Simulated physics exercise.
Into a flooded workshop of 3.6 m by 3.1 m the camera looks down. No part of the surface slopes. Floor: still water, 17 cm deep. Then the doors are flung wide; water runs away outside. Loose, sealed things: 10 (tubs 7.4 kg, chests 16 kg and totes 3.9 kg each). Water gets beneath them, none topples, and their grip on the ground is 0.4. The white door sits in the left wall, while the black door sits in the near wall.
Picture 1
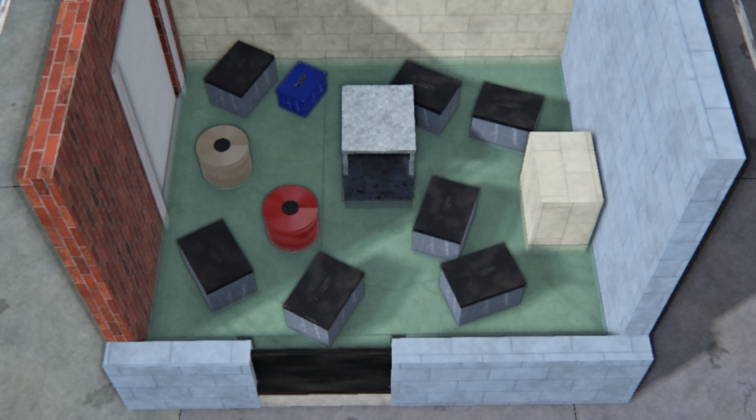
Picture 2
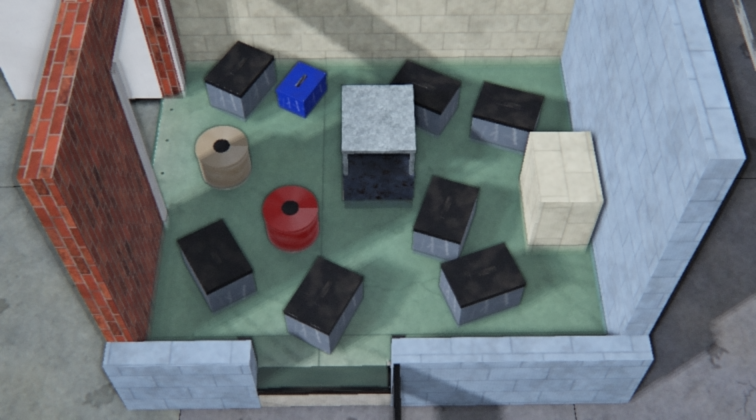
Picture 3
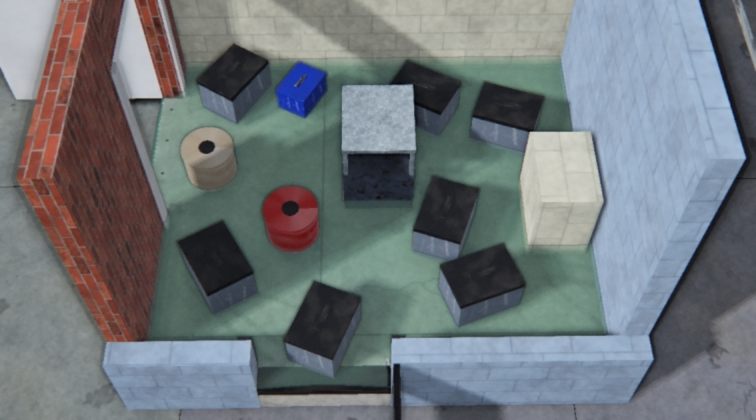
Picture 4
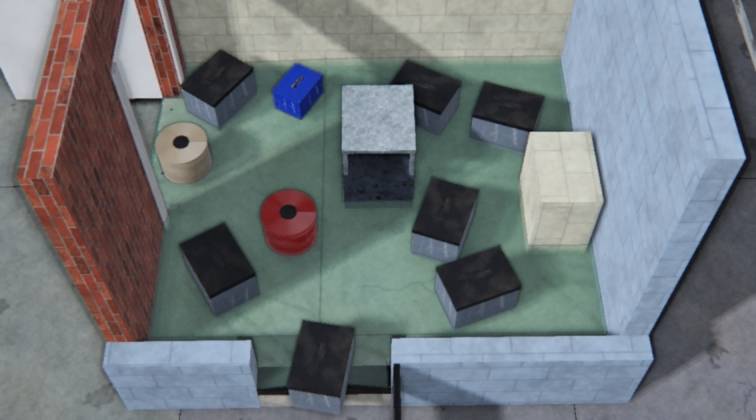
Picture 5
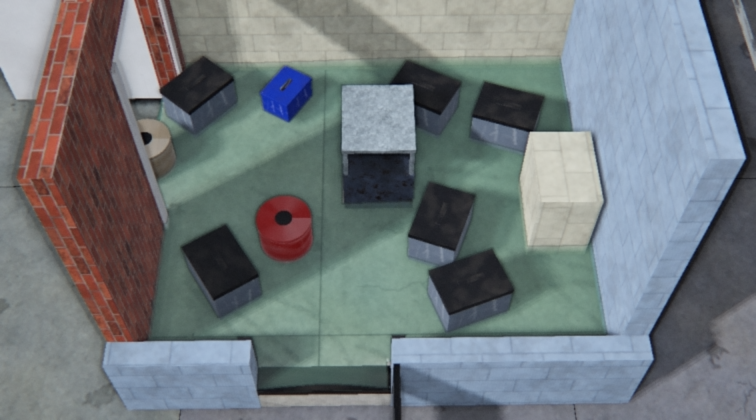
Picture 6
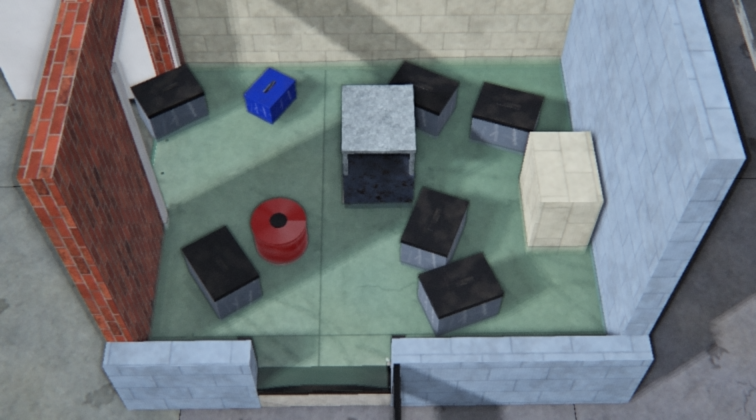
Flooded workshop seen from above, white and black doors opening, tan tub and dark chest drifting out through them, others shifting left.
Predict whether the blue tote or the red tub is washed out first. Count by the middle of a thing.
The blue one is washed out first.
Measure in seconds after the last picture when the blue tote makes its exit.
2.0 s.
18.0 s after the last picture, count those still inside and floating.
Count: 0.
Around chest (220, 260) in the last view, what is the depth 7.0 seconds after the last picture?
I'd say some 6 cm.
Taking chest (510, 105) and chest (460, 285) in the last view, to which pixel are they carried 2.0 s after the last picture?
First one near (478, 122), second near (363, 311).
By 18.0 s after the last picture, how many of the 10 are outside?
Tally: 8.
Then, 2.0 s after the last picture the blue tote is near (171, 114), 1.2 m from its start, afloat; the red tub is near (225, 218), 0.5 m from its start, afloat; 3 of 10 are out; 7 afloat.
Then, 7.0 s after the last picture the blue tote has gone out (2.2 s after the last picture); the red tub has gone out (5.3 s after the last picture); 8 of 10 are out; 0 afloat.
Then, 14.0 s after the last picture the blue tote has gone out (2.2 s after the last picture); the red tub has gone out (5.3 s after the last picture); 8 of 10 are out; 0 afloat.
Then, 18.0 s after the last picture the blue tote has gone out (2.2 s after the last picture); the red tub has gone out (5.3 s after the last picture); 8 of 10 are out; 0 afloat.
